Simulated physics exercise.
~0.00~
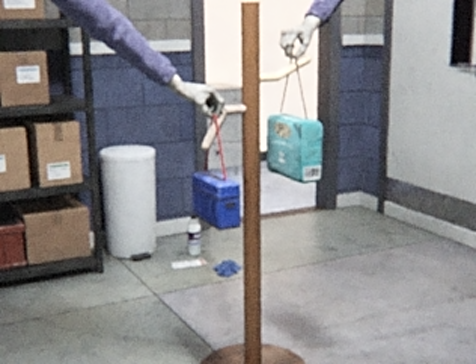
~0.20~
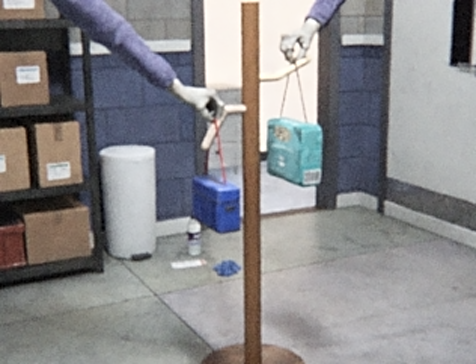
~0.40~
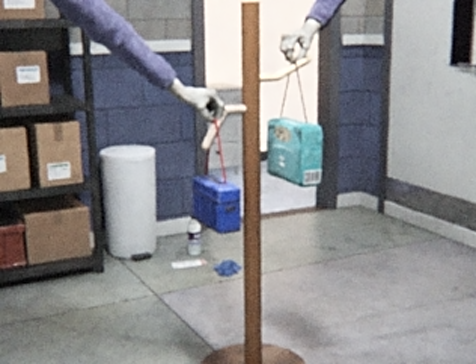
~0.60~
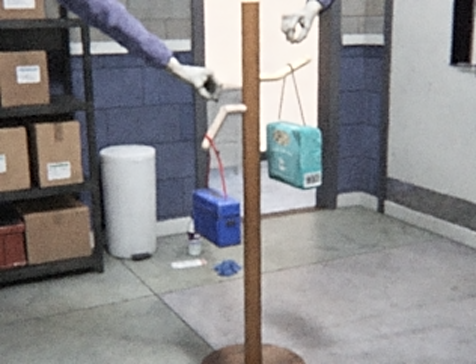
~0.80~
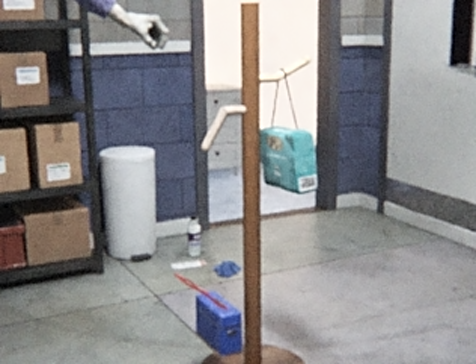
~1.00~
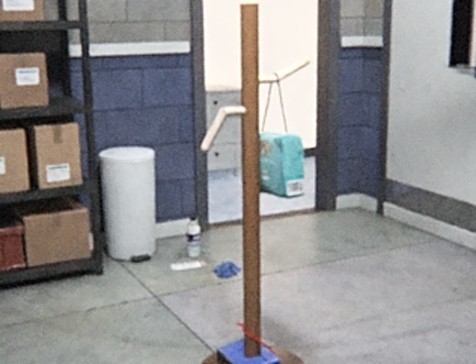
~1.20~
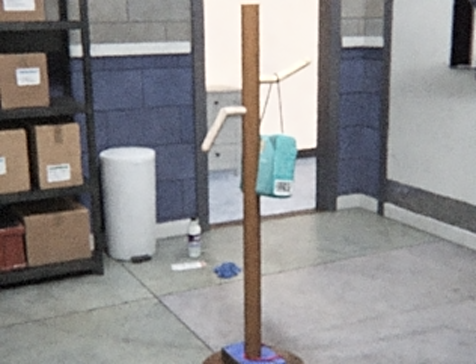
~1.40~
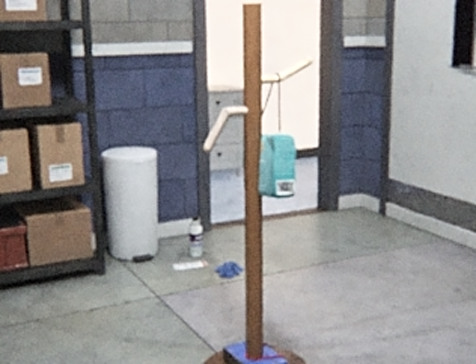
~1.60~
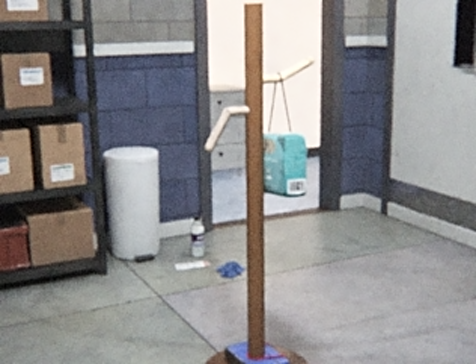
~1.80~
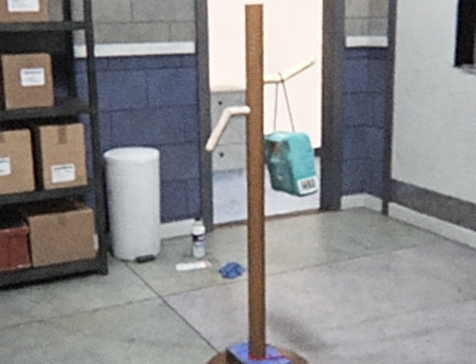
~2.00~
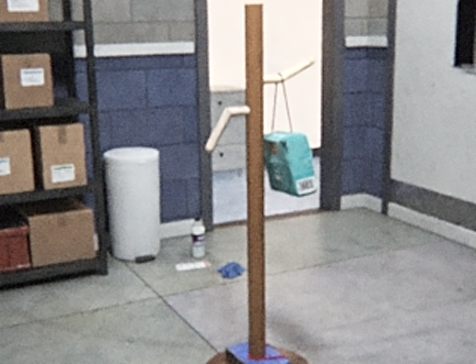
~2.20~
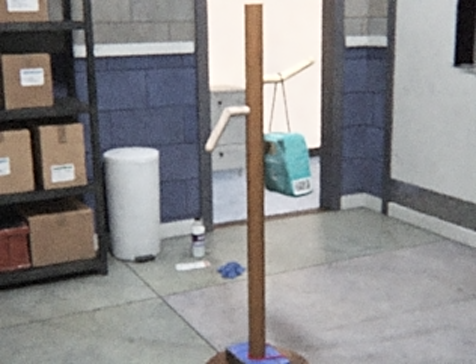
Two gloved hands hold a blue case and a turquoise bag by their loops at two pegs on a post, then let go and withdraw; the blue case drops to the floor by the post's base, while the turquoise bag swings and turns, staying hung on the right peg.
